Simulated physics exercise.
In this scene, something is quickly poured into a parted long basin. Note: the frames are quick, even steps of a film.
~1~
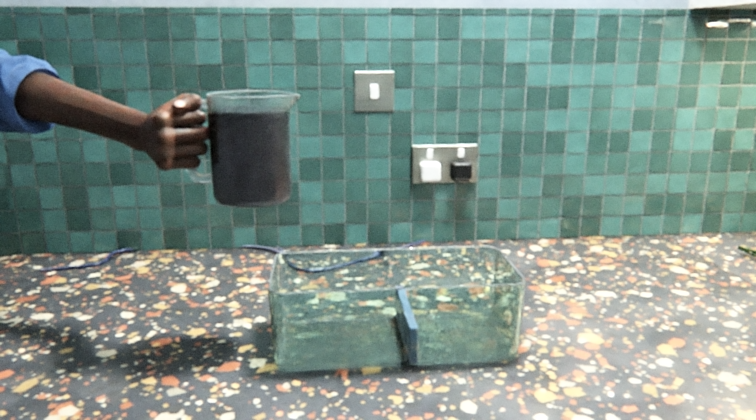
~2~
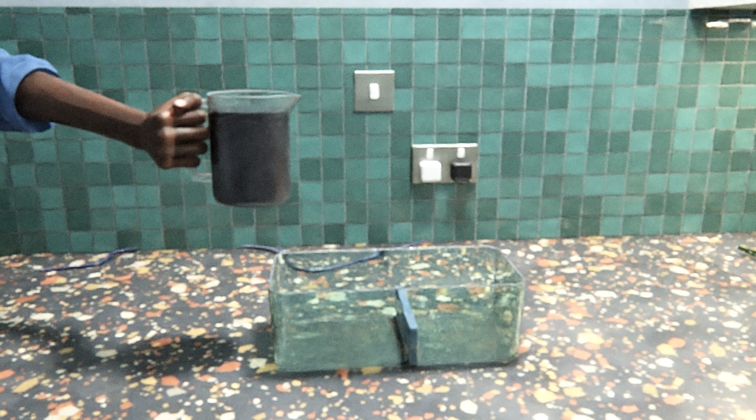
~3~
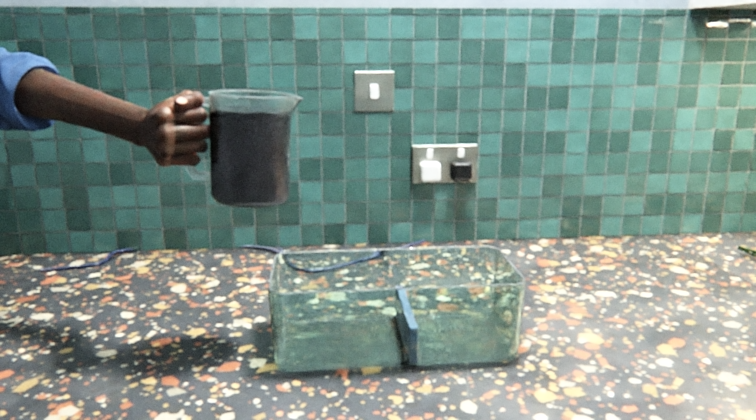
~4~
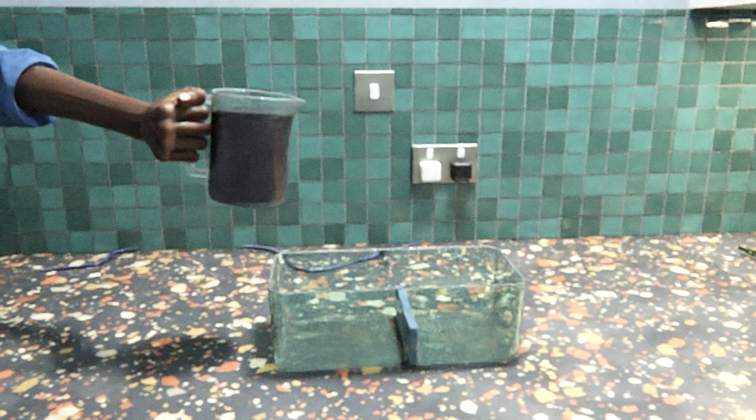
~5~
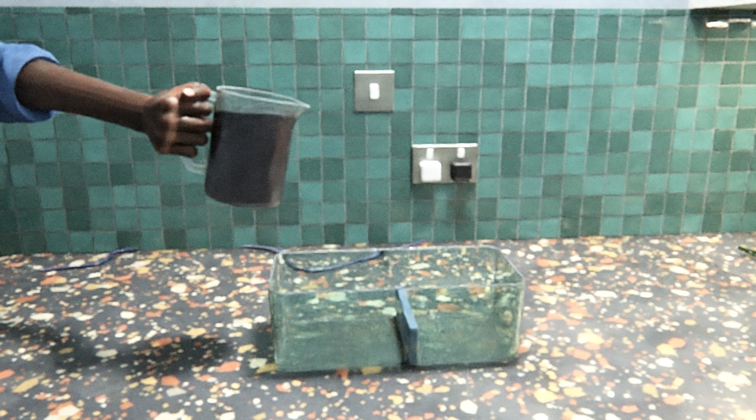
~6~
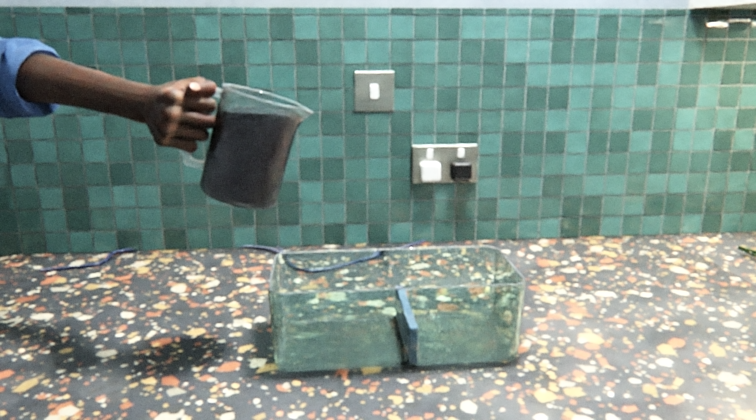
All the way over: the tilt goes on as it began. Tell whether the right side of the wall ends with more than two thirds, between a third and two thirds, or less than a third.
Fails to reach a third.
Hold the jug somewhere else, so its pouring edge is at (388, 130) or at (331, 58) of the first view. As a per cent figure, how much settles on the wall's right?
You'd get 95 percent from the first and 65 percent from the second.
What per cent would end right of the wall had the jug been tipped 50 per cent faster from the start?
I'd put it at some 5 percent.
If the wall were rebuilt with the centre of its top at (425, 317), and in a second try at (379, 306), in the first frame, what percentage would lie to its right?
It works out to around 15 per cent for the first and around 30 per cent for the second.
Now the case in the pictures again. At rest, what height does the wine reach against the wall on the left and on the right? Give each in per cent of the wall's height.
On the left 60 %, on the right 0 %.
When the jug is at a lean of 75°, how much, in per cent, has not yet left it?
80 %.
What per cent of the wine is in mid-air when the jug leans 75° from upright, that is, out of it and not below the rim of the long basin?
Estimate: 15 per cent, roughly.
A moment on, the jug is tipped on its side and 81 per cent is still to pour, 2 is left of the wall and 0 right of it.
Next, the jug is tipped on its side and 37 per cent is still to pour, 37 is left of the wall and 0 right of it.
Then the jug is tipped right over and 10 per cent is still to pour, 76 is left of the wall and 2 right of it.
Later the jug is tipped right over and 2 per cent is still to pour, 89 is left of the wall and 3 right of it.
Finally, 93 per cent lies left of the wall, 4 right of it and 4 outside.
